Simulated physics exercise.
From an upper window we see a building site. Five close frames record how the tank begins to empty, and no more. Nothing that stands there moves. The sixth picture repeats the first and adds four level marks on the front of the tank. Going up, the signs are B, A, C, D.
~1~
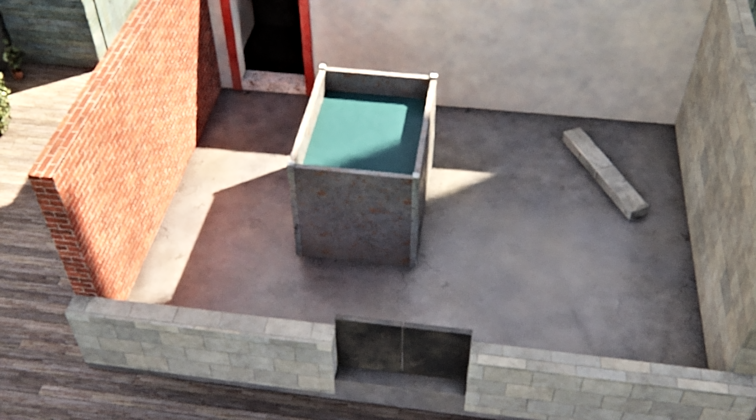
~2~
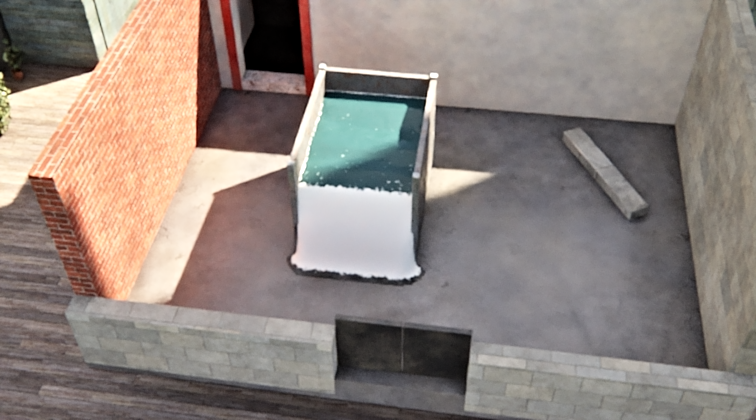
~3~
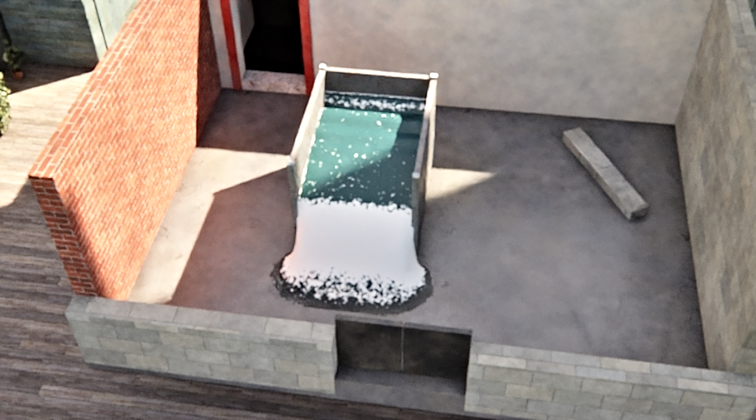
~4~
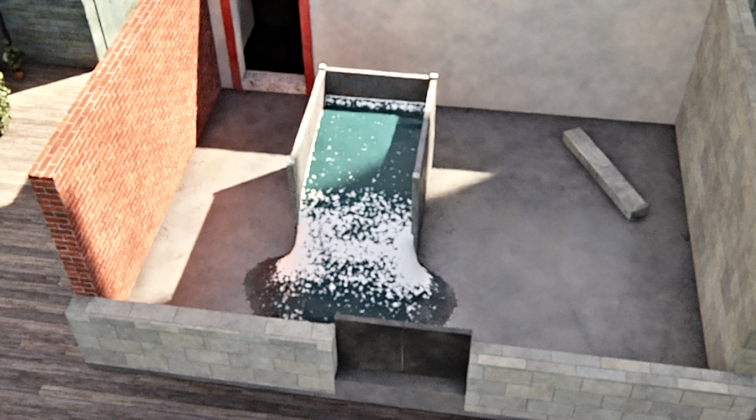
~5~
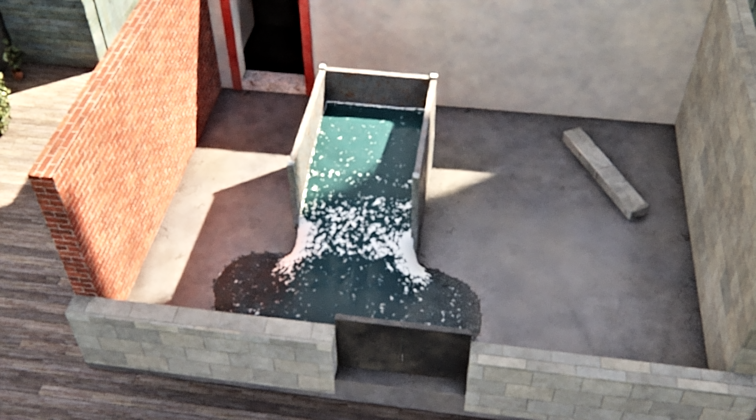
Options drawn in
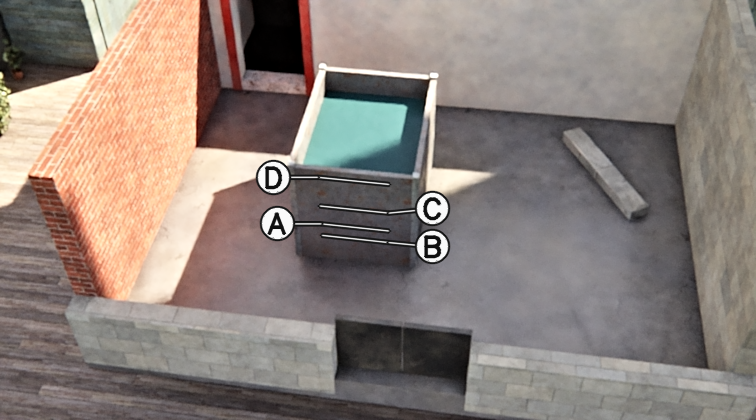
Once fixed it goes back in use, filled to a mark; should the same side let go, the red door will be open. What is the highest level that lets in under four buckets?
C.
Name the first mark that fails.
That is mark D.
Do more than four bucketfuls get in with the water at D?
Yes, that goes wrong.
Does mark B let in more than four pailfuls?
No.
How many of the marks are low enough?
Three of the four.
In white, A at (354, 227); B at (355, 238); C at (354, 209); D at (353, 180); from the bottom up B, A, C, D.
If A is chosen, nothing gets over.
If B is chosen, nothing gets over.
If C is chosen, a bucket or two gets in.
If D is chosen, about 9 bucketfuls get in.
